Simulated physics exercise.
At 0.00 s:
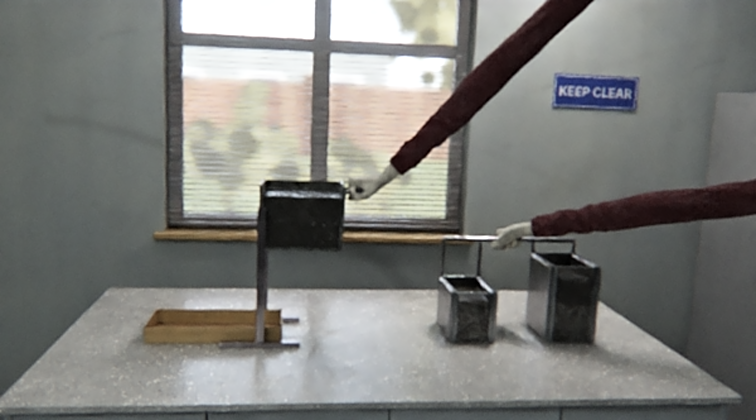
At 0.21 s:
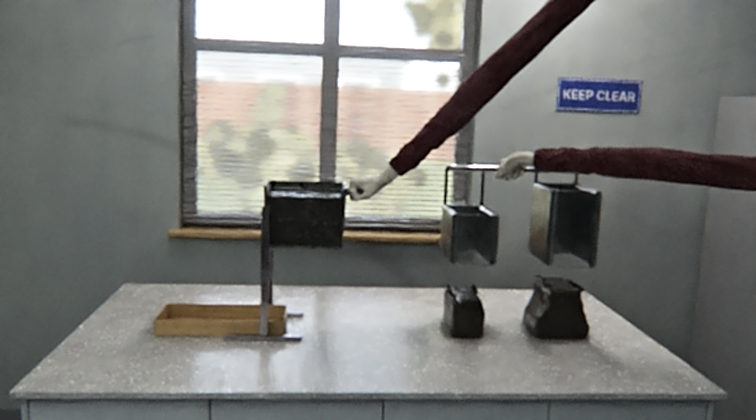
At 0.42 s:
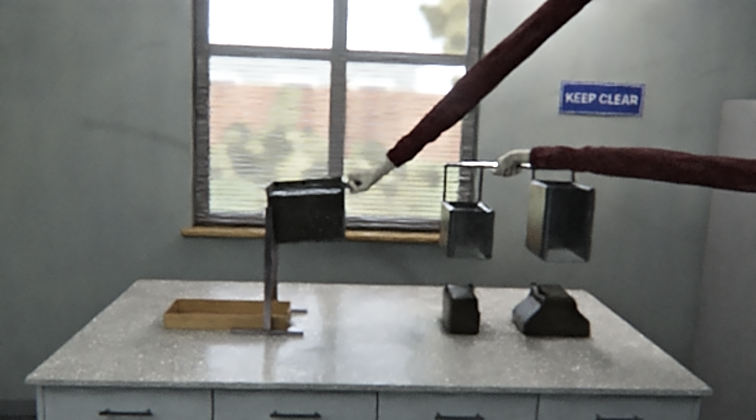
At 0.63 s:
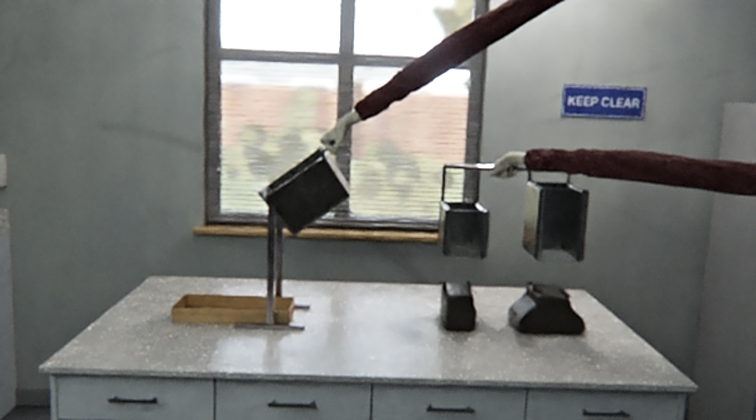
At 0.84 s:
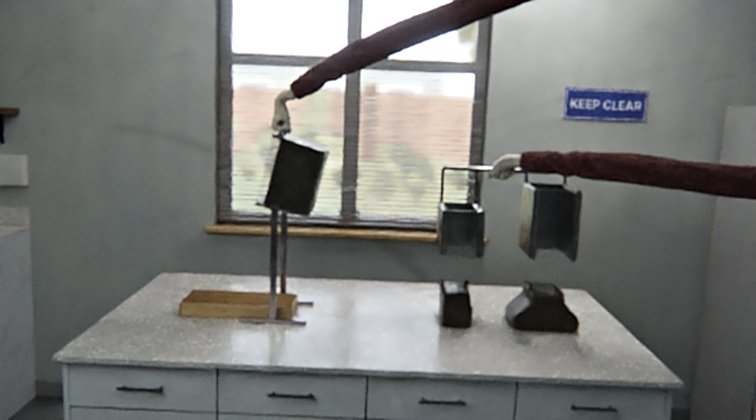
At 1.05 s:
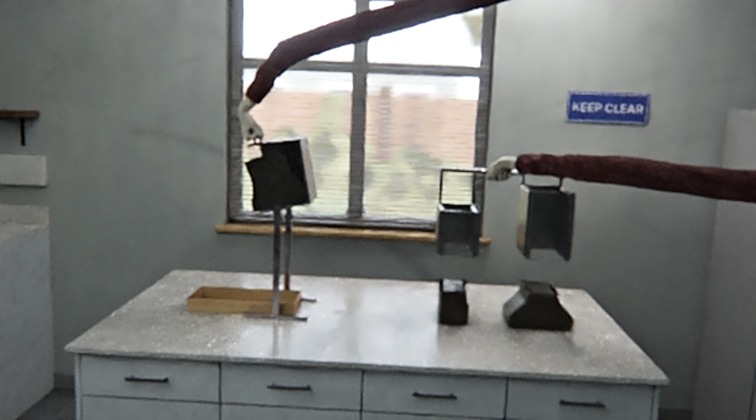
Gloved hands lift metal casings off two dark blocks, then tip a tub of sludge leftward.
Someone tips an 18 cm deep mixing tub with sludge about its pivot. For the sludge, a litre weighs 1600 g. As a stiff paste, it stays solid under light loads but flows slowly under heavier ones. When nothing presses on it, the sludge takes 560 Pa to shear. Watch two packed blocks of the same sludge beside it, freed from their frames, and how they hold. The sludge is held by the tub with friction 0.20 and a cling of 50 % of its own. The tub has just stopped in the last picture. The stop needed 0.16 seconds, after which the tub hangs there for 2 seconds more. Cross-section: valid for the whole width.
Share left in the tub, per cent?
0 per cent.
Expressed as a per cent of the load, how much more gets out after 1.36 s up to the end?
Close to 25 % of the whole load.
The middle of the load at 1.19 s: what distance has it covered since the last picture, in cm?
The shift is near 10 cm.
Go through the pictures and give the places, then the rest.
In the first frame, handle-side rim at (343, 189), tilt 0 degrees; highest point of the sludge at (277, 196); test blocks 14 cm, 21 cm high (left to right).
In the second frame, handle-side rim at (344, 189), tilt 0 degrees; highest point of the sludge at (281, 196); test blocks 13 cm, 17 cm high (left to right).
In the third frame, handle-side rim at (342, 183), tilt 5 degrees; highest point of the sludge at (337, 193); test blocks 13 cm, 14 cm high (left to right).
In the fourth frame, handle-side rim at (317, 151), tilt 38 degrees; highest point of the sludge at (319, 161); test blocks 13 cm, 14 cm high (left to right).
In the fifth frame, handle-side rim at (273, 137), tilt 77 degrees; highest point of the sludge at (284, 143); test blocks 13 cm, 14 cm high (left to right).
In the sixth frame, handle-side rim at (248, 147), tilt 101 degrees; highest point of the sludge at (282, 151); test blocks 13 cm, 14 cm high (left to right).
By 1.19 s, the tub is at 101 degrees and holds 45 %.
By 1.36 s, the tub is at 101 degrees and holds 24 %.
By 1.53 s, the tub is at 101 degrees and holds 7 %.
By 1.70 s, the tub is at 101 degrees and holds 0 %.
By 3.05 s, at the end, the tub is at 101 degrees and holds 0 %.
